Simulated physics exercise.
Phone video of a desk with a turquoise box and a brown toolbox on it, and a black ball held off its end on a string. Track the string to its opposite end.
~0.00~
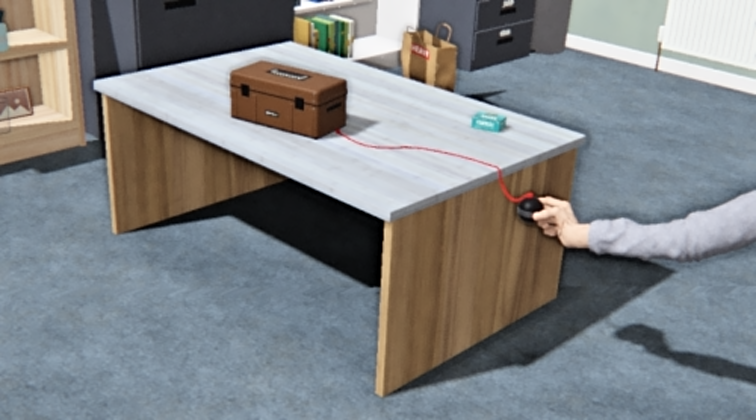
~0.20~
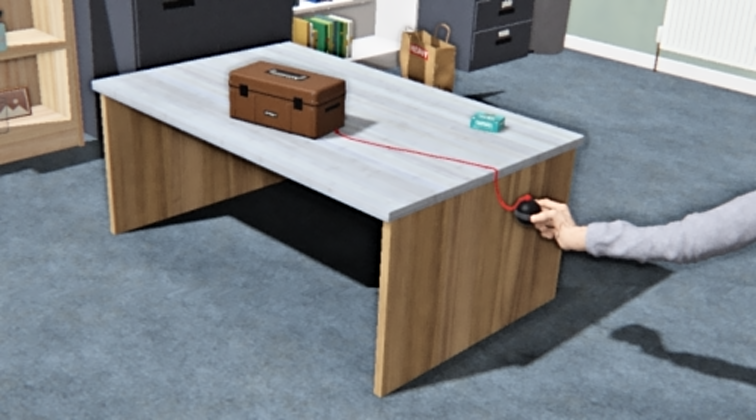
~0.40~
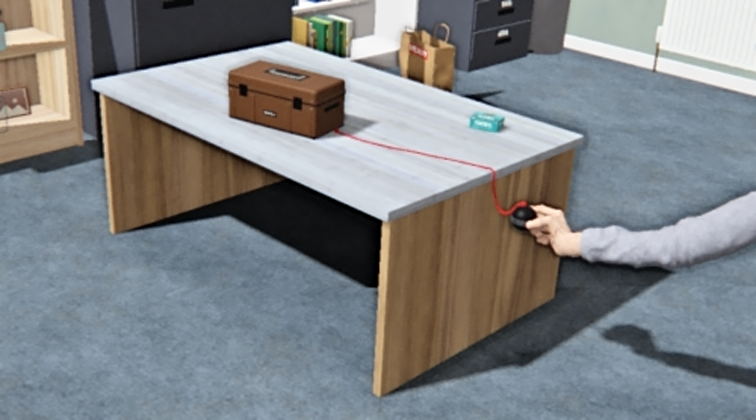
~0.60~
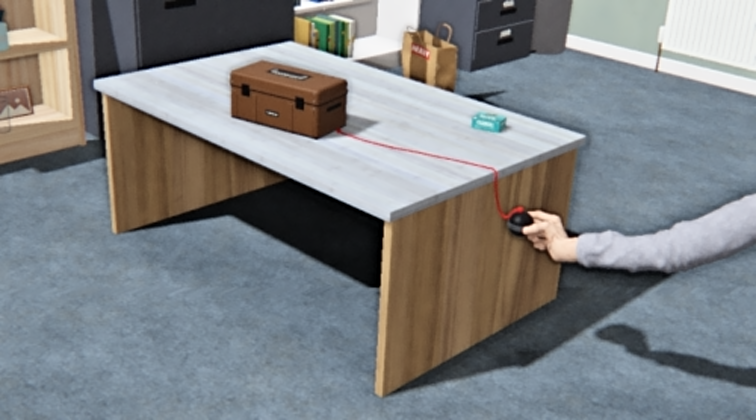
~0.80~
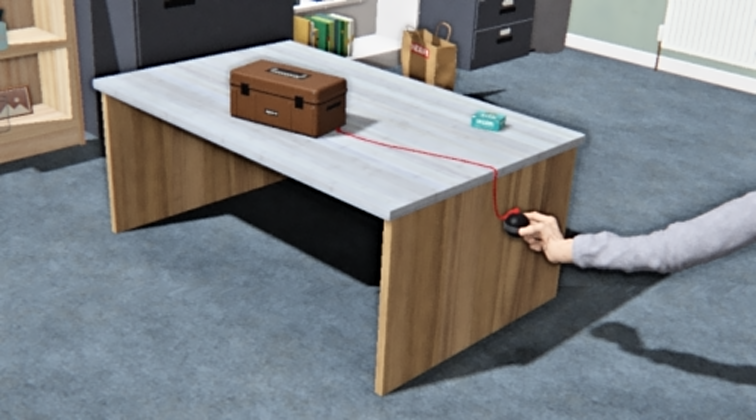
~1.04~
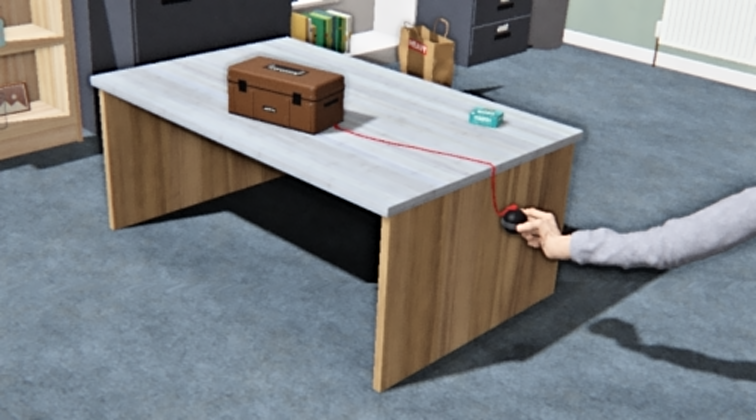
A hand holds a black ball on a red string beside a desk, drifting slightly left.
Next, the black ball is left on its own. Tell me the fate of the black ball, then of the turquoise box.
The black ball stays suspended; the turquoise box stays put.
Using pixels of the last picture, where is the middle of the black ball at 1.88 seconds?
By then you'd find it at pixel (486, 269).
After 1.88 s, ball below the edge near (487, 269); toolbox unmoved; box unmoved.
After 2.72 s, ball below the edge near (464, 268); toolbox unmoved; box unmoved.
At rest, ball below the edge near (464, 269); toolbox unmoved; box unmoved. The black ball swings from the edge and the turquoise box stays on top.
